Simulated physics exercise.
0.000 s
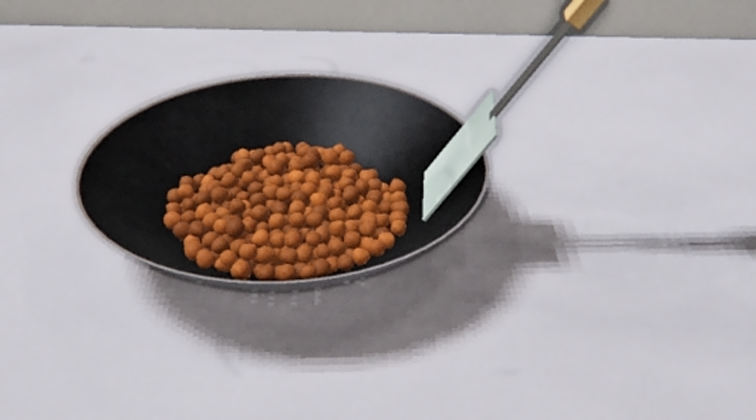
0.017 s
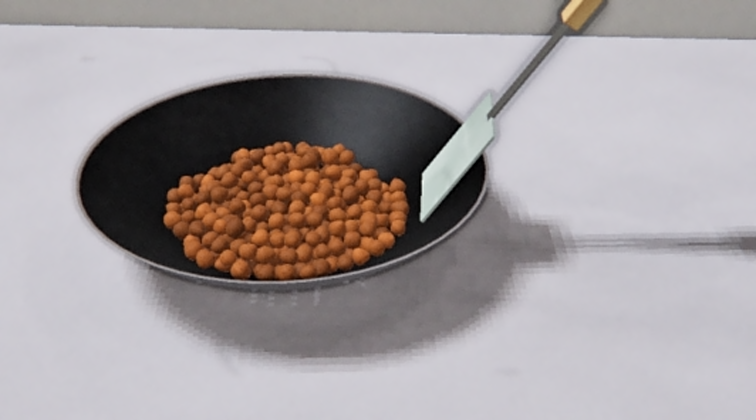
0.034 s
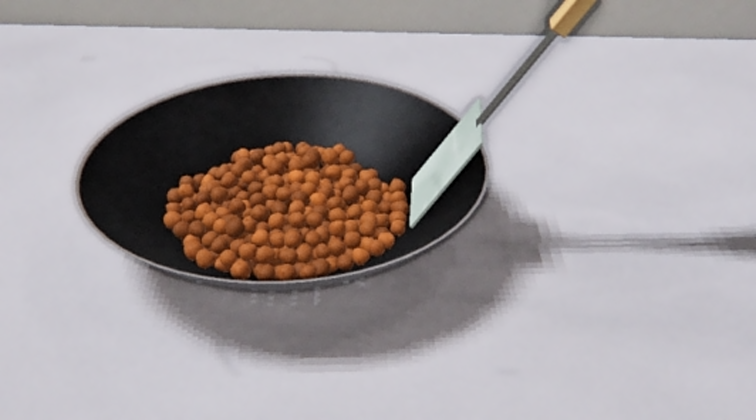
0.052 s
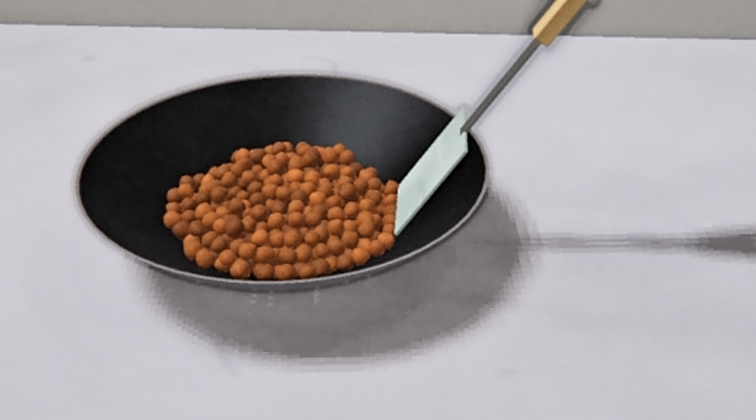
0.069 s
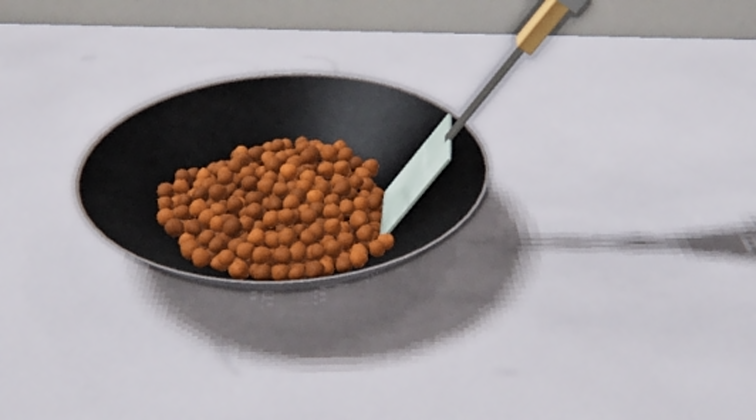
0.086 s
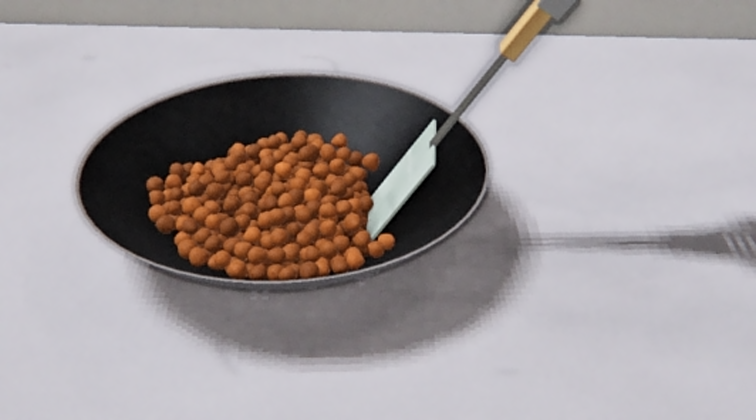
A spatula slides left into the black wok, pushing the pile of brown hazelnuts leftward.
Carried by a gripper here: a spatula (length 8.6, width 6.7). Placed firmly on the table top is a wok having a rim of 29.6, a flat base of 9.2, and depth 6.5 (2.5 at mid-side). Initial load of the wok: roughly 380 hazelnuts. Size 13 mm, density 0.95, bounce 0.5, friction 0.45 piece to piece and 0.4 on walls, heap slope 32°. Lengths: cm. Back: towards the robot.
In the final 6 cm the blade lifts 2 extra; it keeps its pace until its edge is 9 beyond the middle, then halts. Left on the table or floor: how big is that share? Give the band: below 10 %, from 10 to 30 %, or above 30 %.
From 10 to 30 %.
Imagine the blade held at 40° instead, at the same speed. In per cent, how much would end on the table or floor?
Estimate: Approx. 10 %.
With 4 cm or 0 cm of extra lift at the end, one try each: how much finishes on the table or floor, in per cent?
Some 20 and 10 per cent.
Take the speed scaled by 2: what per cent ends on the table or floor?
Roughly 45 percent ends on the table or floor.
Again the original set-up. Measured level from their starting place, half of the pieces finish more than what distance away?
Somewhere around 5 centimetres, I'd say.
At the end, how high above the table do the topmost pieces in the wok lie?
Peak at rest, approximately 7.5 centimetres.
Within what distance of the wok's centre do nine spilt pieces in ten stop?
I reckon it's some 30 centimetres.
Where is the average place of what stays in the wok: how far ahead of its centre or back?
About 4.5 centimetres ahead.
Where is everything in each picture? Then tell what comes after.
Spatula top edge at (495, 113), sloping 56°; upper third of the load around (289, 201), from x 175 to 400, top at y 150; 383 in the wok, in the first frame.
Spatula top edge at (493, 114), sloping 56°; upper third of the load around (288, 201), from x 175 to 400, top at y 150, in the second frame.
Spatula top edge at (481, 120), sloping 56°; upper third of the load around (288, 201), from x 175 to 400, top at y 150, in the third frame.
Spatula top edge at (466, 128), sloping 56°; upper third of the load around (288, 201), from x 175 to 390, top at y 150, in the fourth frame.
Spatula top edge at (450, 136), sloping 56°; upper third of the load around (283, 200), from x 165 to 385, top at y 145, in the fifth frame.
Spatula top edge at (434, 142), sloping 56°; upper third of the load around (277, 199), from x 155 to 385, top at y 140; 383 in the wok, in the sixth frame.
After 0.17 s, sloping 56°, highest piece 6 above the table; 383 in the wok.
After 0.26 s, sloping 56°, highest piece 8 above the table; 383 in the wok.
After 0.50 s, sloping 56°, highest piece 8 above the table; 330 in the wok, 34 on the table or floor, 19 on the blade or in flight.
After 1.55 s, sloping 56°, highest piece 7 above the table; 330 in the wok, 53 on the table or floor.
At rest, 330 in the wok, 53 on the table or floor. That is 14 % on the table or floor.
